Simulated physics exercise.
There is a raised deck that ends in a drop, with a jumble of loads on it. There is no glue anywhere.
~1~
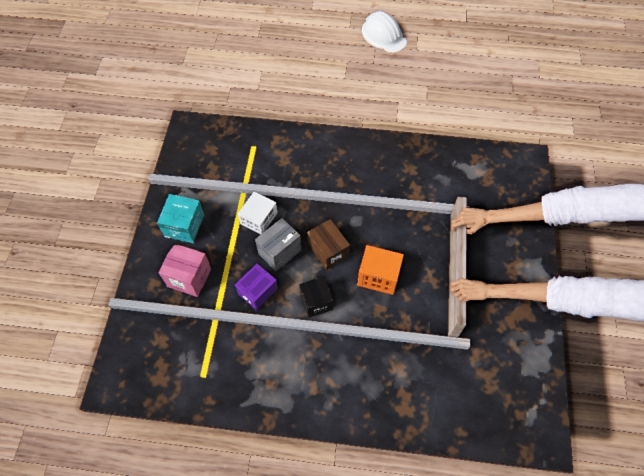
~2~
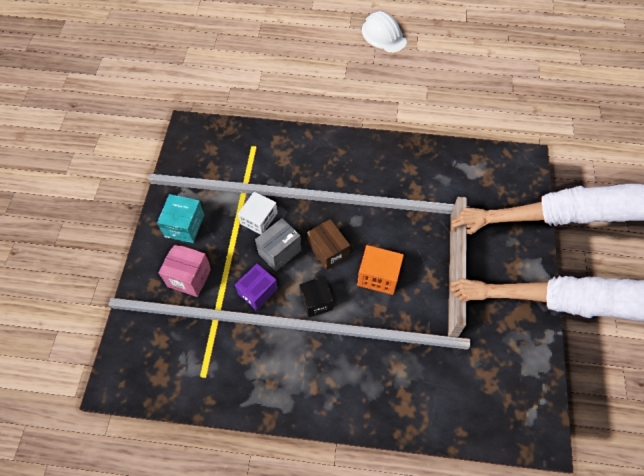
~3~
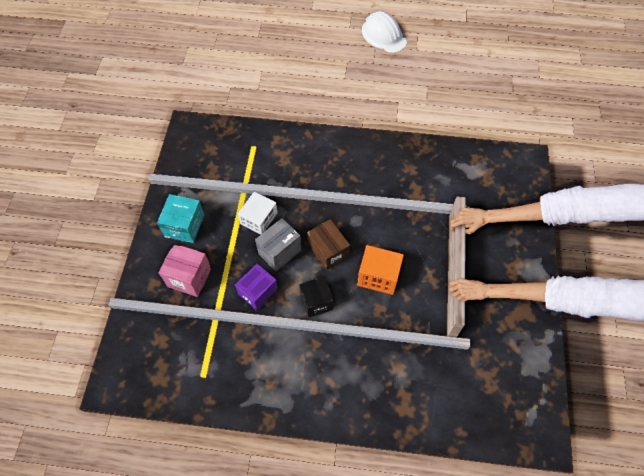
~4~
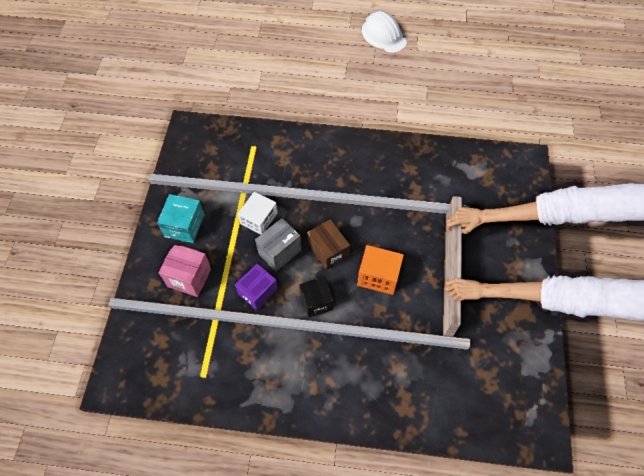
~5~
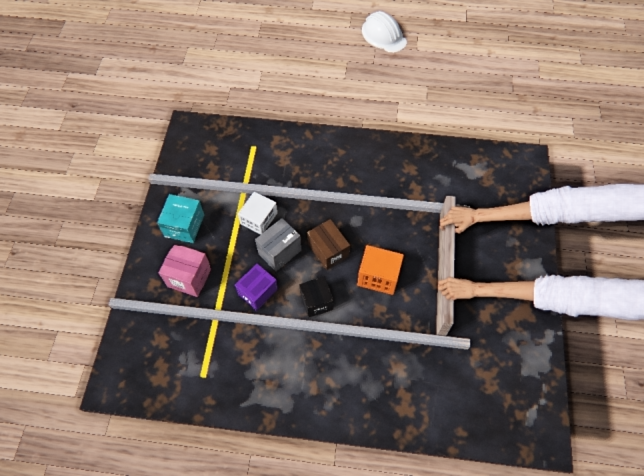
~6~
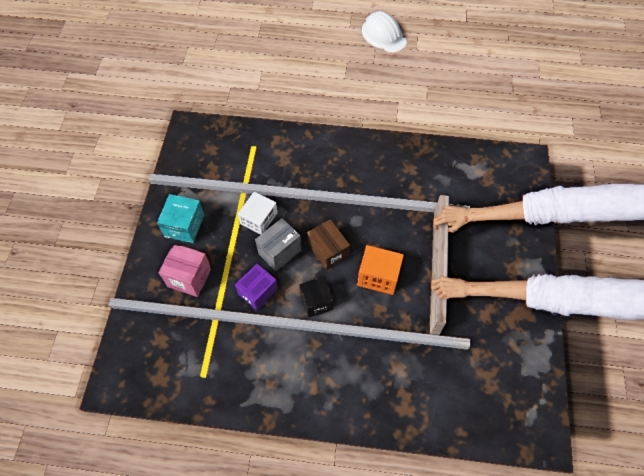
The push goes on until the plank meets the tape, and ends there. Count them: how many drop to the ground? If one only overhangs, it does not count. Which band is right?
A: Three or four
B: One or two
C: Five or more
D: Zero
The answer is D.
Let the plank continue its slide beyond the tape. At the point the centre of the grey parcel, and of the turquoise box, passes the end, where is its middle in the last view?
(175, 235) and (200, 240), more or less.
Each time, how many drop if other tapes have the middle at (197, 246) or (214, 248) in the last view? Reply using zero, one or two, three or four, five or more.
Taking the places in turn, I'd pick either one or two and then none.
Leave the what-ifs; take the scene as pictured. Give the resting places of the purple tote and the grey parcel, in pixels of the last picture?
The purple tote comes to rest at (180, 281), and the grey parcel comes to rest at (184, 231).
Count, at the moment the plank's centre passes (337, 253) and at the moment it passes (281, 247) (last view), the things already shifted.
3, then 6.
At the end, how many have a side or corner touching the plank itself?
It's 3 of them.
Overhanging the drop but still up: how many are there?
It's 0.
Soon after, none off yet; turquoise box at rest near (182, 219); pink box at rest near (186, 271); white crate at rest near (258, 213).
At rest, the number that fall off is zero.
